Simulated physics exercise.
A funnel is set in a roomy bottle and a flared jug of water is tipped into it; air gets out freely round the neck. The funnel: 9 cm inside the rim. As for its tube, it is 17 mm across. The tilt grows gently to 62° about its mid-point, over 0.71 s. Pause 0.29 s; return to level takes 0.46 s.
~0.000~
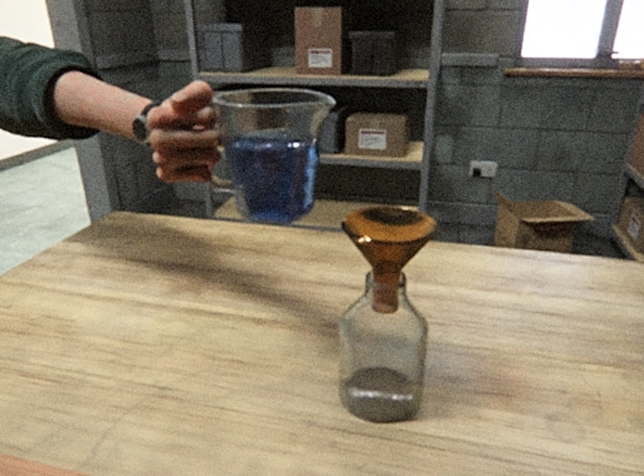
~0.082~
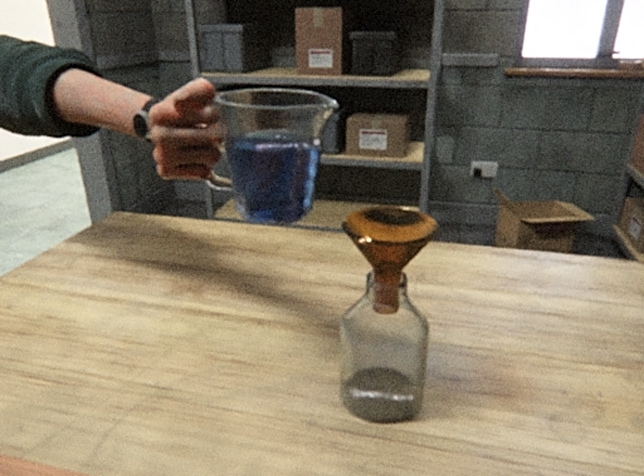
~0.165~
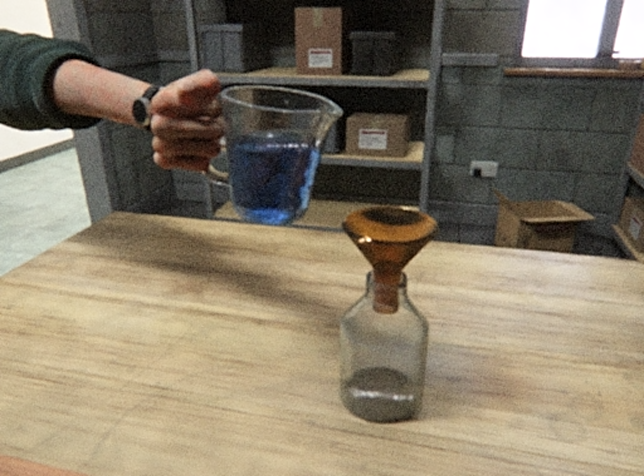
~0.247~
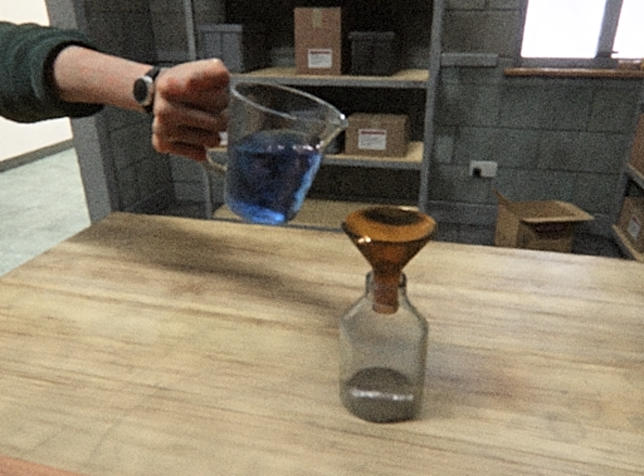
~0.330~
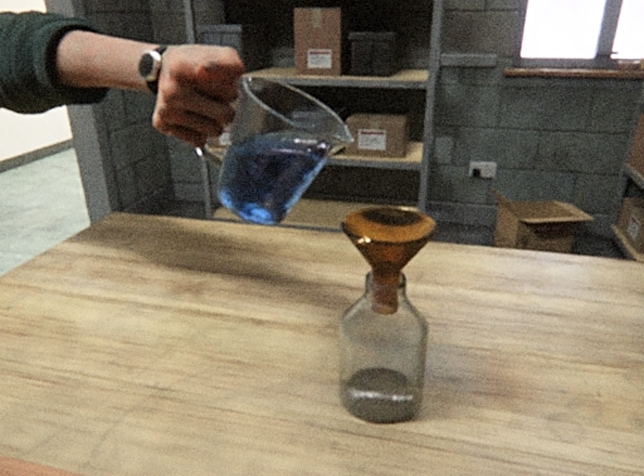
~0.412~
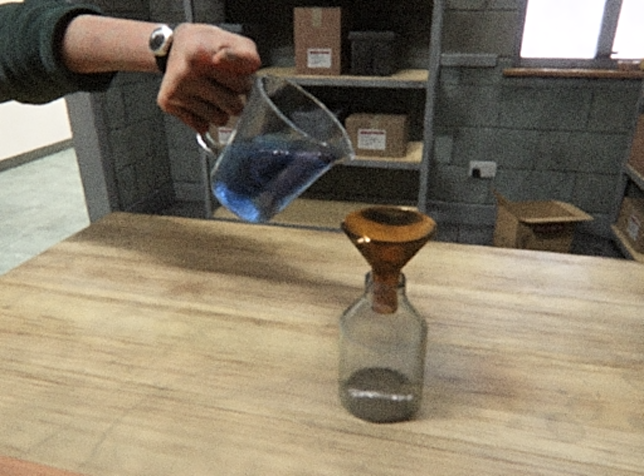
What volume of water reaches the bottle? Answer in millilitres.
Roughly 170 ml reaches it.
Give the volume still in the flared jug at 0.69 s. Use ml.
Some 350 ml are still held at that time.
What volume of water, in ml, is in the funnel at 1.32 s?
Volume held in funnel: Near 60 ml.
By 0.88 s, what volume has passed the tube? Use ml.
Roughly 40 ml.
By 0.69 s the tilt is 62° and 5 ml has passed the tube, 25 ml is in the funnel, 350 ml in the flared jug and 0 ml has missed.
By 0.88 s the tilt is 62° and 40 ml has passed the tube, 55 ml is in the funnel, 280 ml in the flared jug and 0 ml has missed.
By 1.09 s the tilt is 56° and 70 ml has passed the tube, 75 ml is in the funnel, 240 ml in the flared jug and 10 ml has missed.
By 1.32 s the tilt is 13° and 105 ml has passed the tube, 60 ml is in the funnel, 235 ml in the flared jug and 10 ml has missed.
At rest 165 ml has passed the tube, 0 ml is in the funnel, 235 ml in the flared jug and 10 ml has missed.
